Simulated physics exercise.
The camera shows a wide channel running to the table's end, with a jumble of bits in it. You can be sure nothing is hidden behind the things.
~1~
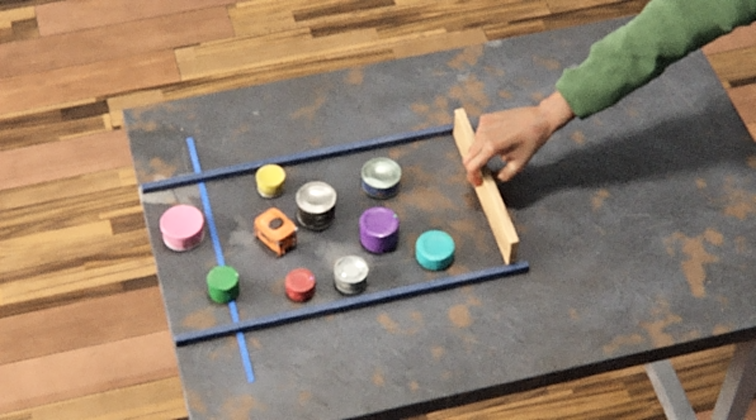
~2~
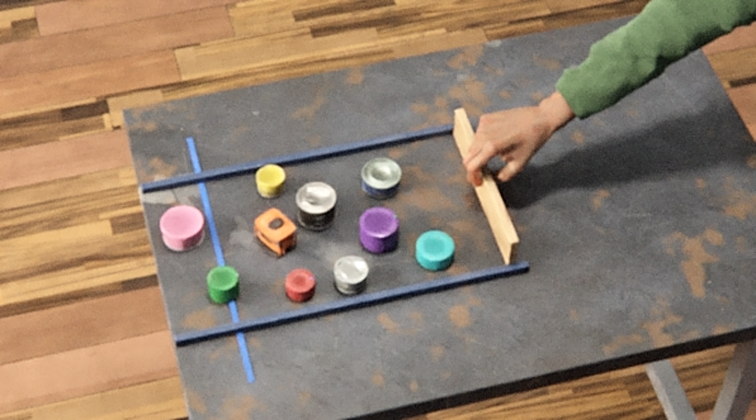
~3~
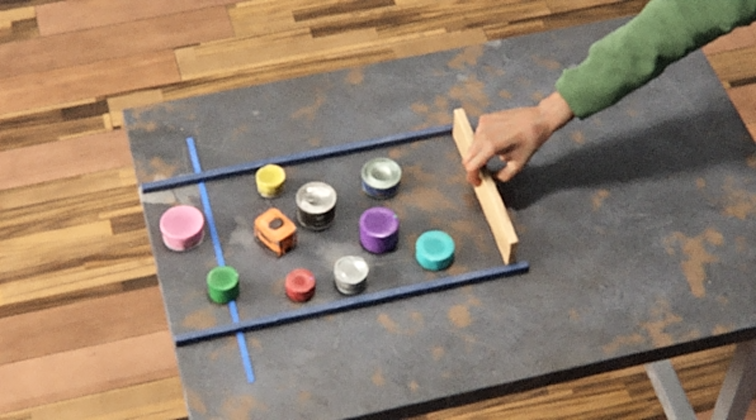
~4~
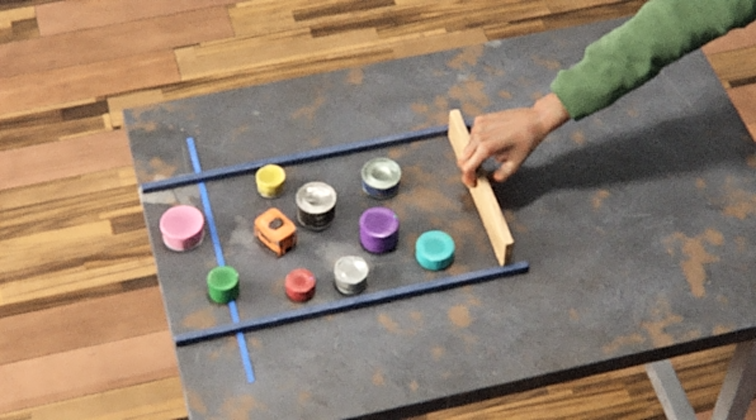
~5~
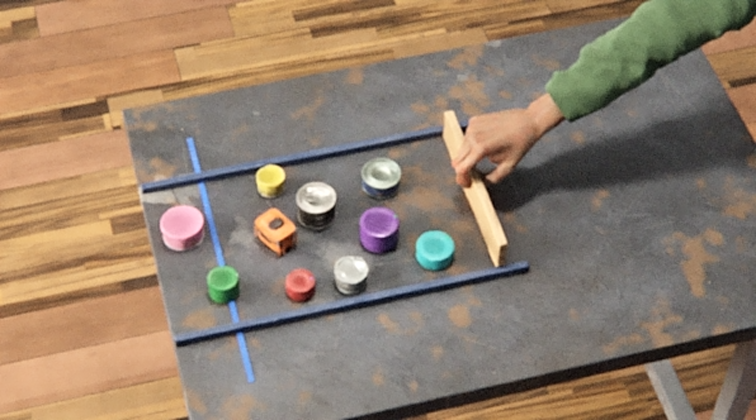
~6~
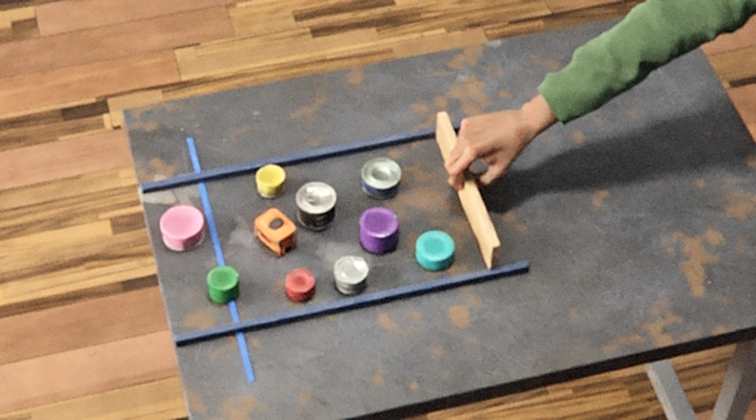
A hand in a green sleeve holds a wooden board upright near the right end of a channel marked by two blue strips on a dark, rust-blotched table, seen from above. Between the strips sit yellow, black, grey, purple, teal, red and green containers and an orange case, with a pink tin at left by crossing blue tape. The hand barely moves at first, then slides the board slightly left; all else stays still.
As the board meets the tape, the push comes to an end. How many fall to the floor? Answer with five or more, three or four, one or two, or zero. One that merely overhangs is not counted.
The count that falls is one or two.
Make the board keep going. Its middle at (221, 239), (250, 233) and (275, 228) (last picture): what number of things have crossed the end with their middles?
1; 0; 0.
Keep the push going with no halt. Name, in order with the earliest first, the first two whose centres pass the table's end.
The order is the red lid, then the pink tin.
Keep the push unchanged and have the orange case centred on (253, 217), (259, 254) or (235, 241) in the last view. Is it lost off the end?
Orange case: Stays put; stays put; stays put.
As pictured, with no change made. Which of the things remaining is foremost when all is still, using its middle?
Foremost: The pink tin.
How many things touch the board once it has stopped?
Number: 4.
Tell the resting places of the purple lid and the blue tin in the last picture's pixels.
Taking them in turn, first comes (204, 267), then (189, 211).
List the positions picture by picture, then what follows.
In the first picture, pink tin (183, 228); green lid (224, 284); orange case (276, 232); board (485, 185); tape (219, 252).
In the second picture, green lid (224, 284); purple lid (379, 230).
In the third picture, orange case (276, 232); red lid (301, 285).
In the fourth picture, pink tin (183, 228); blue tin (381, 179).
In the fifth picture, green lid (224, 284); grey tin (351, 275).
In the sixth picture, pink tin (183, 228); green lid (224, 284); orange case (276, 232); board (467, 189); tape (219, 252).
Early on, none off yet; pink tin at rest near (183, 228); green lid at rest near (224, 284); orange case at rest near (276, 232).
Finally, the number that fall off is one or two; lost, red lid.
